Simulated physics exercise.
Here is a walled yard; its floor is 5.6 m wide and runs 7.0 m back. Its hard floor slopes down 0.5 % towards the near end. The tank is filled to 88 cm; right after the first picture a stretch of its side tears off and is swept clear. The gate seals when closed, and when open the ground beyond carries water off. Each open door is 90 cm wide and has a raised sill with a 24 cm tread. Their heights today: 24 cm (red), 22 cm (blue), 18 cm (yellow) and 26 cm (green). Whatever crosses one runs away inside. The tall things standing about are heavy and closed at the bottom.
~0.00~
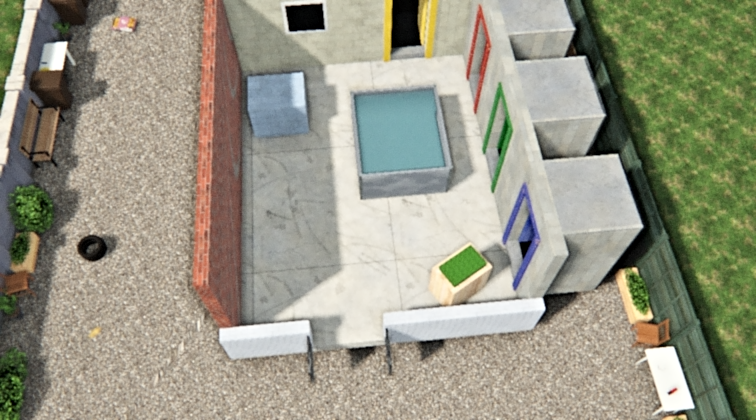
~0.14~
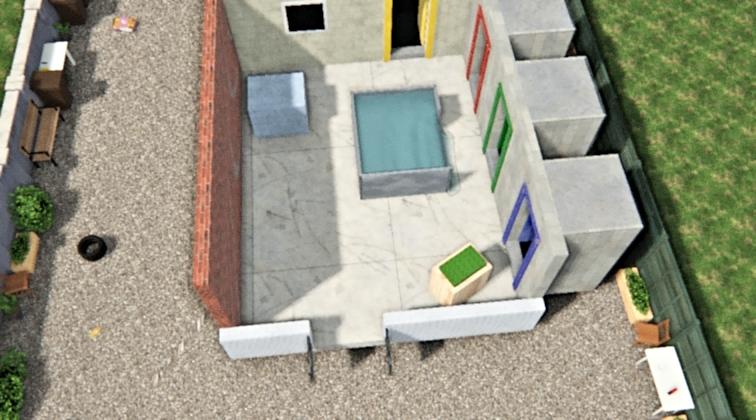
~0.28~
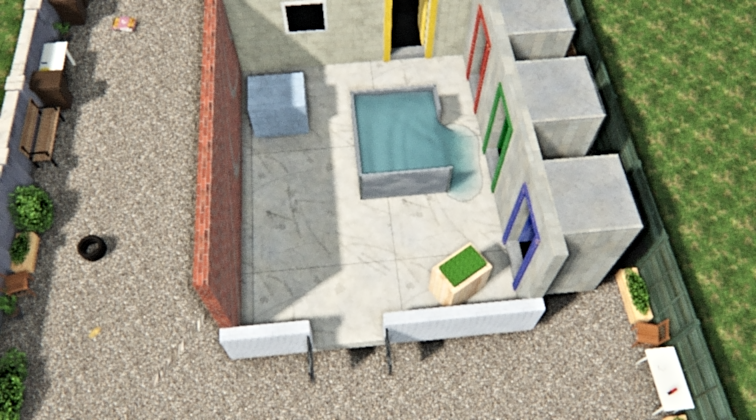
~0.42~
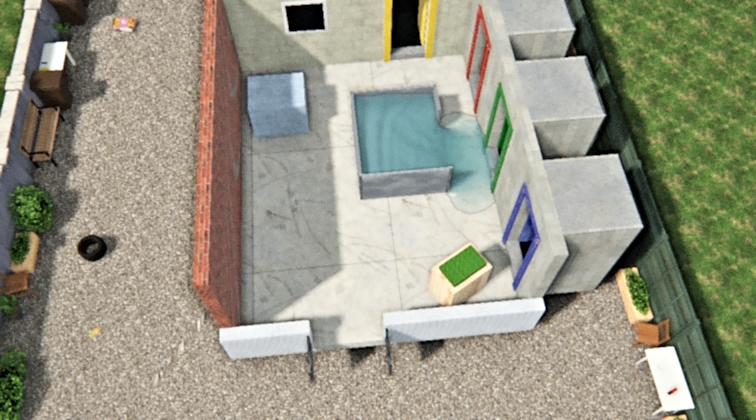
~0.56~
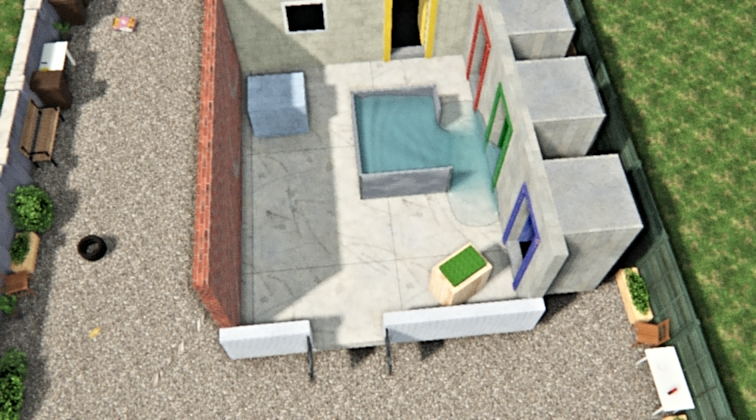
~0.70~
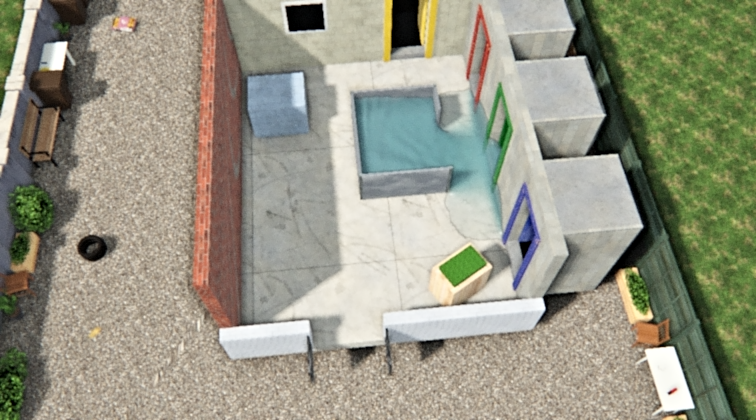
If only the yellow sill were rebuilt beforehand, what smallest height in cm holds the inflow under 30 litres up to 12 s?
It would have to be roughly 16 cm high.
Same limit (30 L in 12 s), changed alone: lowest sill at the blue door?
Roughly 22 cm at blue.
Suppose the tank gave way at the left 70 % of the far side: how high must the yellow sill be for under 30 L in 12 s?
About 35 cm.
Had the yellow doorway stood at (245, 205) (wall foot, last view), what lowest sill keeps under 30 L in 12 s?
About 8.0 cm.
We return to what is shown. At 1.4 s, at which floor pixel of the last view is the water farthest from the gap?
At about (520, 314).
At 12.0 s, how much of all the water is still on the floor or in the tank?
About 78 per cent.
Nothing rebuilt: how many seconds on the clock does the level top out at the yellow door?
Around 2.6 s.
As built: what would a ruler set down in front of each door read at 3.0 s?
Depths in cm: Red 11, blue 18, yellow 23, green 30.
After 1.4 s water covers 20 % of the floor, deepest (62 cm) near (487, 165); it has not reached the yellow door.
After 3.0 s water covers 50 % of the floor, deepest (44 cm) near (457, 312); 23 cm at the yellow door, 11 litres in over its 18 cm sill.
After 12.0 s water covers 100 % of the floor, deepest (12 cm) near (242, 341); 8 cm at the yellow door, 18 litres in over its 18 cm sill.
At the yellow door as built, the water arrived by 1.5 s and peaked near 24 cm at 2.6 s.
With a sill of 13 cm, 60 litres would have come in within the 12 s; with 18 cm, 18 litres. So under 30 litres takes about 16 cm.
